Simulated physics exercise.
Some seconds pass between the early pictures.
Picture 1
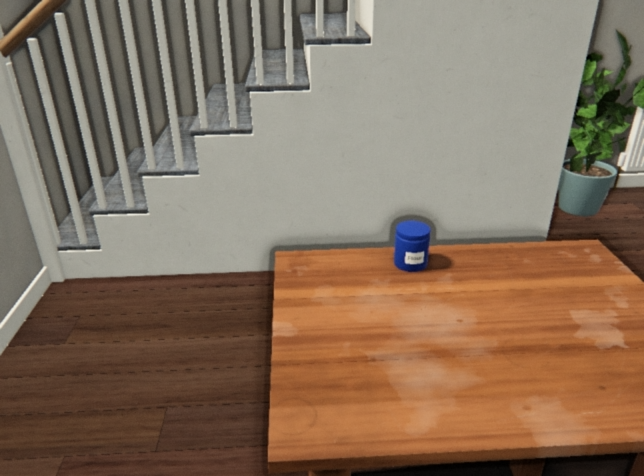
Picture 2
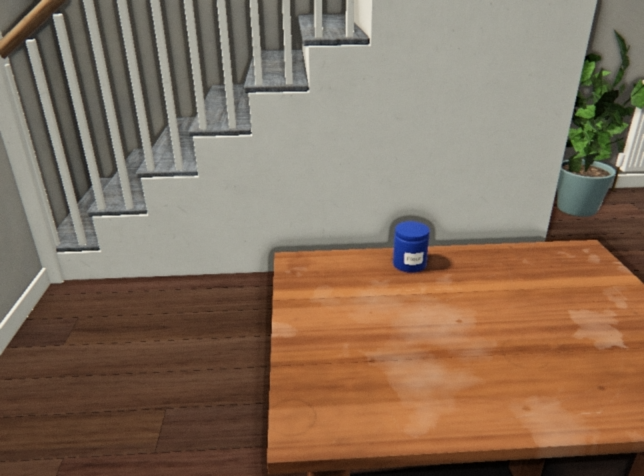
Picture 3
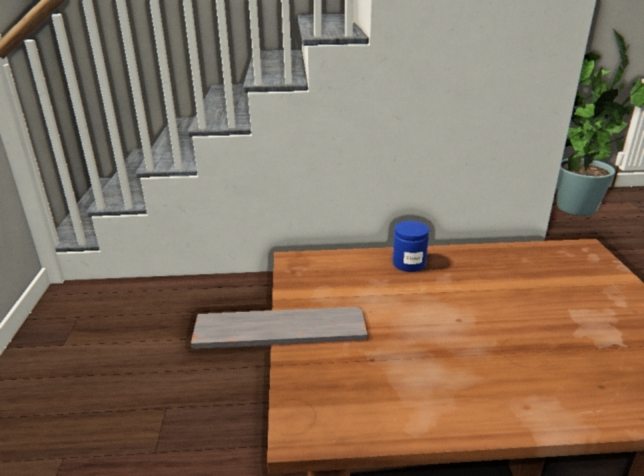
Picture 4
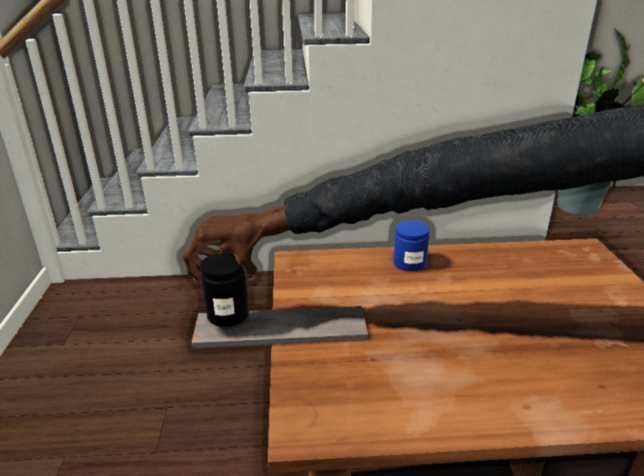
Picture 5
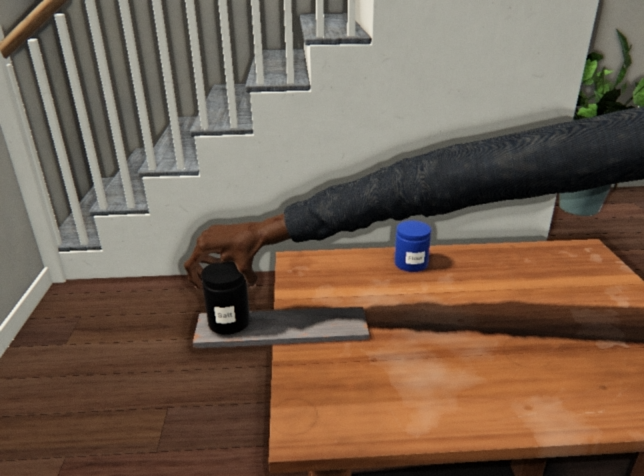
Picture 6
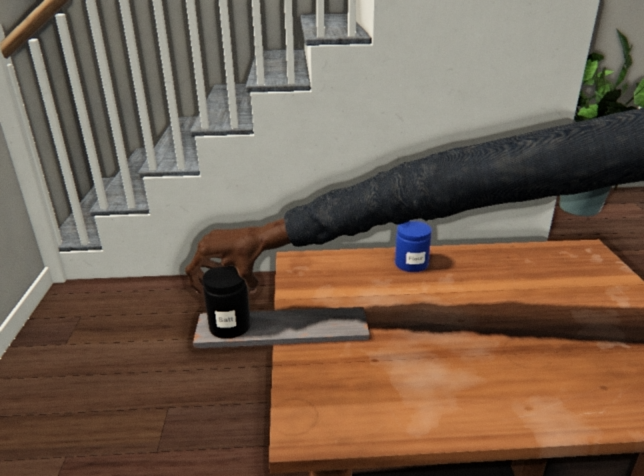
A gray plank appears at the left edge of a wooden table, partly sticking out past it, while a blue jar sits near the back. Then a dark-sleeved arm reaches in from the right, lowering a black jar slightly onto the plank's outer end, the hand still holding it.
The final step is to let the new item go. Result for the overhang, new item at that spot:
Outcome: A drop.
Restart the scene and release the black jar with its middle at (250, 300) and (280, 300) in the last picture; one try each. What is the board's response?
First try: It goes over; second try: It keeps its balance.
Then, 0.30 s later than the last frame, black jar now down on the floor or falling; grey board tilted by 58°.
Then, 0.50 s later than the last frame, grey board now down on the floor or falling.
Then, 0.60 s later than the last frame, things are still on the move.
Then, 0.70 s later than the last frame, as before.
When it is over, down on the floor or falling, black jar and grey board; blue jar as before. The board tips off the edge.
